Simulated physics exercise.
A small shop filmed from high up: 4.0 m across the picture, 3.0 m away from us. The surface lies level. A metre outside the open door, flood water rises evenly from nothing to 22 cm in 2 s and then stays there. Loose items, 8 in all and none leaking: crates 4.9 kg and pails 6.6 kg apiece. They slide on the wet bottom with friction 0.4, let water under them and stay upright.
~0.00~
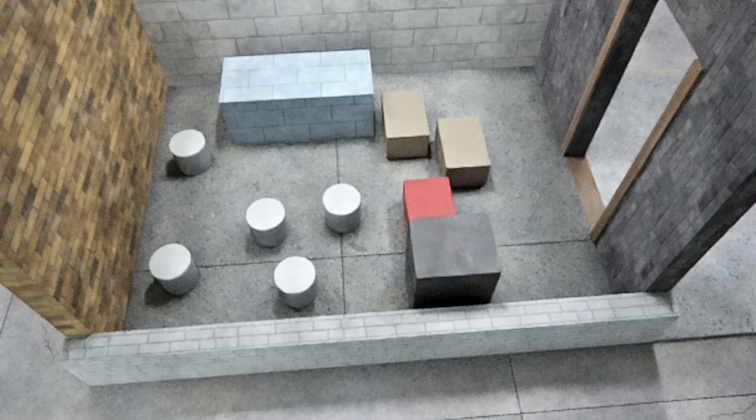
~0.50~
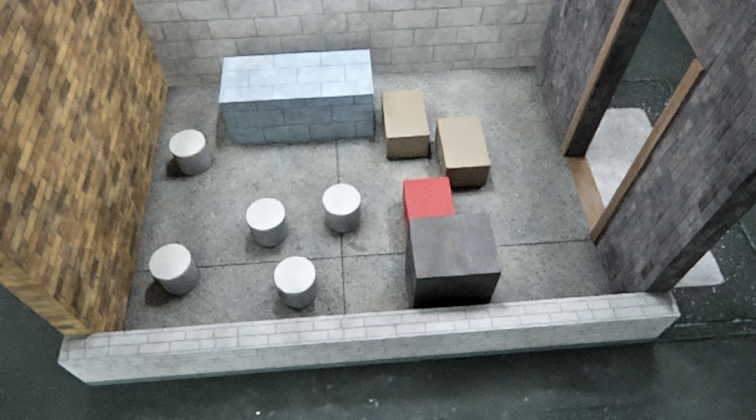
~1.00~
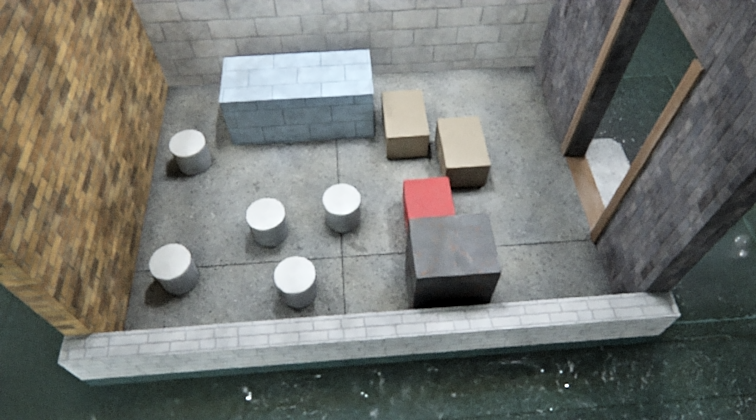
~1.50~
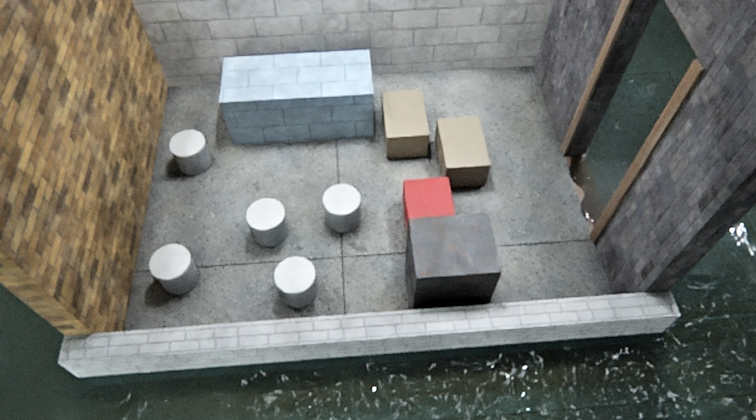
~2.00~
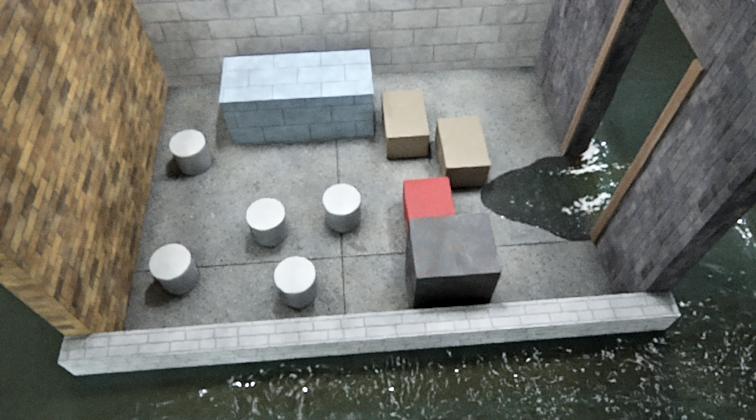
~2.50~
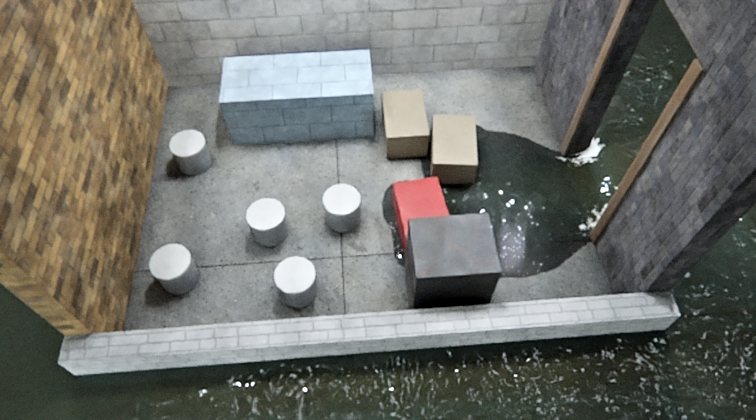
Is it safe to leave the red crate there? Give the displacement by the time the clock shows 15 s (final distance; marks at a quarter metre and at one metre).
Red crate gets carried off.
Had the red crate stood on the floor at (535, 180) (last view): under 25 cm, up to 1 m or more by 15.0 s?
It ends far away.
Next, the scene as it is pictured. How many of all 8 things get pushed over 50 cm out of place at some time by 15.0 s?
I count 8.
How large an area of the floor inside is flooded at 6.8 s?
Roughly 11.0 m2.
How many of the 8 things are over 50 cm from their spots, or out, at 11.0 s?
8 of them.
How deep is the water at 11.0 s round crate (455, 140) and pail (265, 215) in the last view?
About 17 and 16 cm.
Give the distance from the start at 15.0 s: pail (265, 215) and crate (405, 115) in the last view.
In turn: 140 cm, 150 cm.
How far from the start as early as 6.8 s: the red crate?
Roughly 200 cm by then.
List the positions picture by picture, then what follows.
The first picture shows the red crate at (430, 206) rests on the ground; 0.0 m2 under water; 0 of 8 have shifted.
The second picture shows the red crate at (430, 206), on the bottom; 0.0 m2 under water; 0 of 8 have shifted.
The third picture shows the red crate at (430, 206), on the bottom; 0.0 m2 under water; 0 of 8 have shifted.
The fourth picture shows the red crate at (430, 206), on the bottom; 0.0 m2 under water; 0 of 8 have shifted.
The fifth picture shows the red crate at (430, 206) rests on the ground; water covers 0.6 m2; 0 of 8 have shifted.
The sixth picture shows the red crate at (423, 207), on the bottom, 7 cm from its start; water covers 1.9 m2; 2 of 8 have shifted.
After 3.5 s the red crate is near (345, 230), 0.8 m from its start, afloat; 3 afloat.
After 6.8 s the red crate is near (219, 249), 1.8 m from its start, afloat; 8 afloat.
After 11.0 s the red crate is near (288, 233), 1.2 m from its start, afloat; 8 afloat.
After 15.0 s the red crate is near (199, 239), 1.9 m from its start, afloat; 8 afloat.
